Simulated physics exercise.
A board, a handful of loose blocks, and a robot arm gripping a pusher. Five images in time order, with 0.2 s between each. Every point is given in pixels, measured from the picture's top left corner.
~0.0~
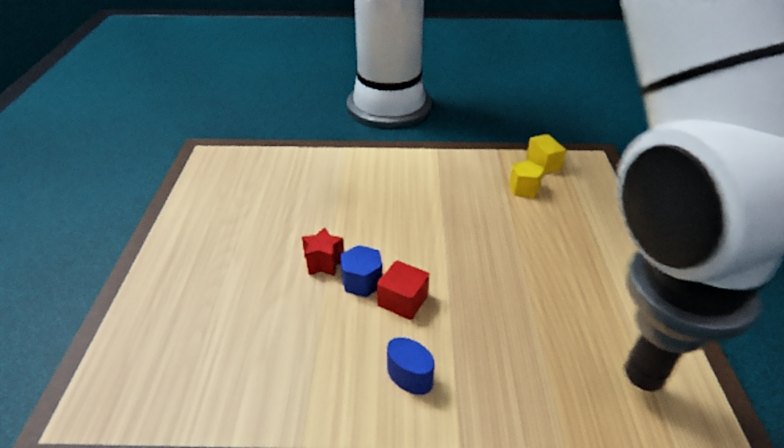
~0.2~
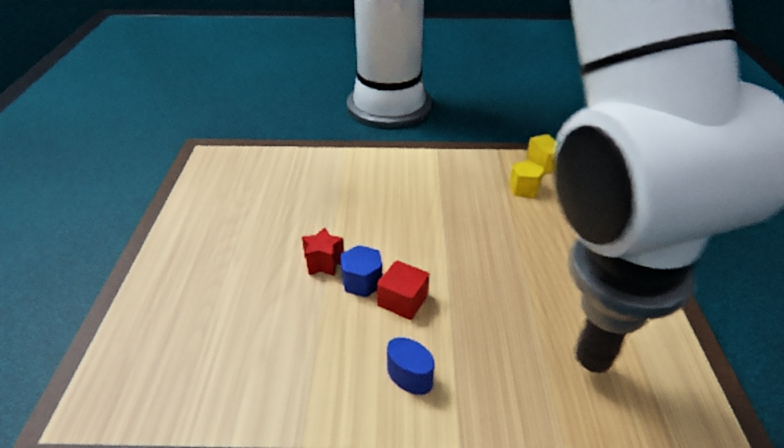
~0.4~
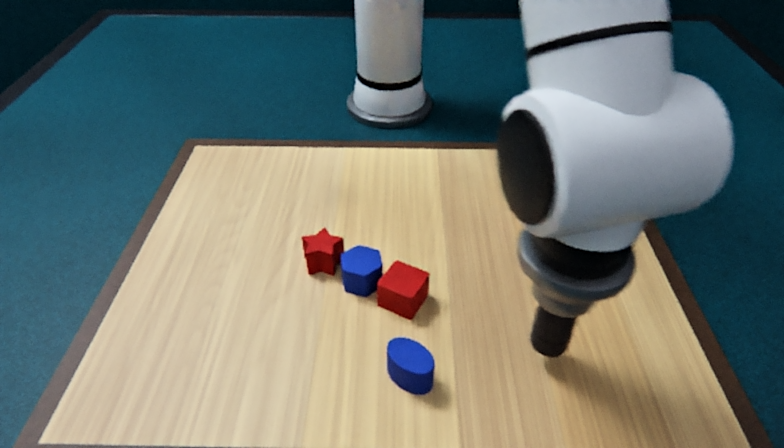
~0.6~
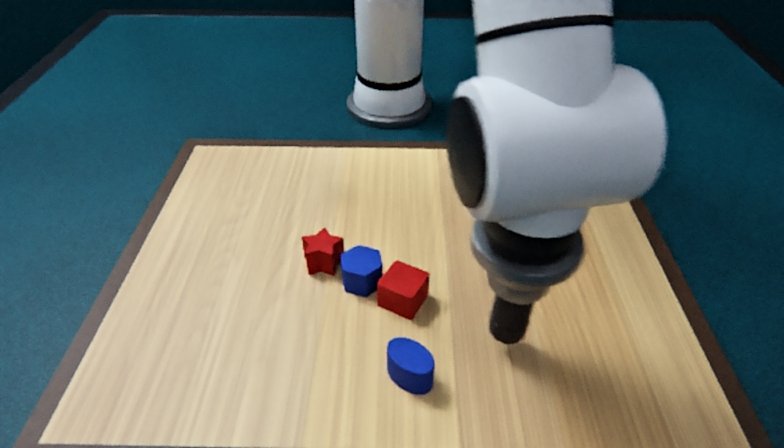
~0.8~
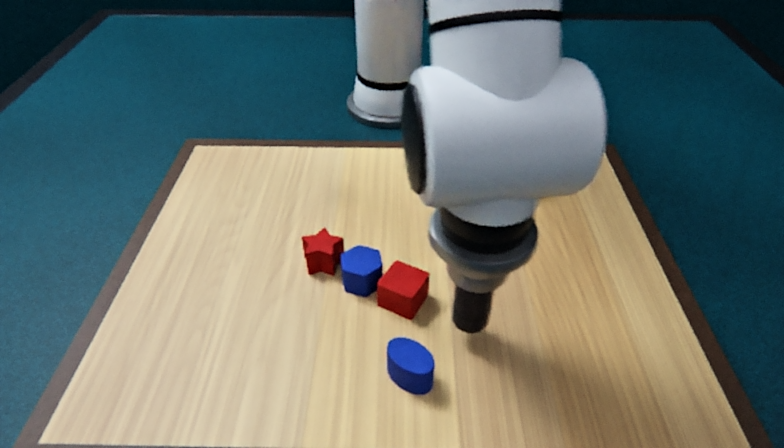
The footage shows a robot arm holding a dark pusher and moving it steadily left and slightly away over a wooden board, nearing a red square block, while the red and blue blocks in the middle stay still.
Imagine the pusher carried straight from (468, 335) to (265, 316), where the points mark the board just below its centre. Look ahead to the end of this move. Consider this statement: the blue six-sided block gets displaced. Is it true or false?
The statement is correct.
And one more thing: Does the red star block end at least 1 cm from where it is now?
The answer is no.
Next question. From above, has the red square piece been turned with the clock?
In short: Yes.
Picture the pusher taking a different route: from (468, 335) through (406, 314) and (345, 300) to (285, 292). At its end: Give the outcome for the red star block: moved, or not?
It travels a centimetre or more.
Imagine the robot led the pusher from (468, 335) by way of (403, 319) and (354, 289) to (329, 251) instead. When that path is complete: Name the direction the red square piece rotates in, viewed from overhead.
It twists clockwise.
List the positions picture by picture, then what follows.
In the first picture, pusher's lower end (645, 376); red star block (321, 241); blue six-sided block (361, 259); red square piece (404, 278); blue oval block (411, 355).
In the second picture, pusher (594, 358); blocks still.
In the third picture, pusher (548, 343); blocks still.
In the fourth picture, pusher (507, 331); blocks still.
In the fifth picture, pusher (470, 320); red star block (321, 241); blue six-sided block (361, 259); red square piece (404, 278); blue oval block (411, 355).
The first path, step by step. One third of the way, pusher (398, 314); blue six-sided block (360, 257); red square piece (395, 276), turned 30° clockwise.
Two thirds of the way, pusher (328, 308); blue six-sided block (357, 252); red square piece (389, 276), turned 60° clockwise.
At the end, pusher (261, 301); red star block still; blue six-sided block (357, 252); red square piece (389, 276), turned 60° clockwise; blue oval block still.
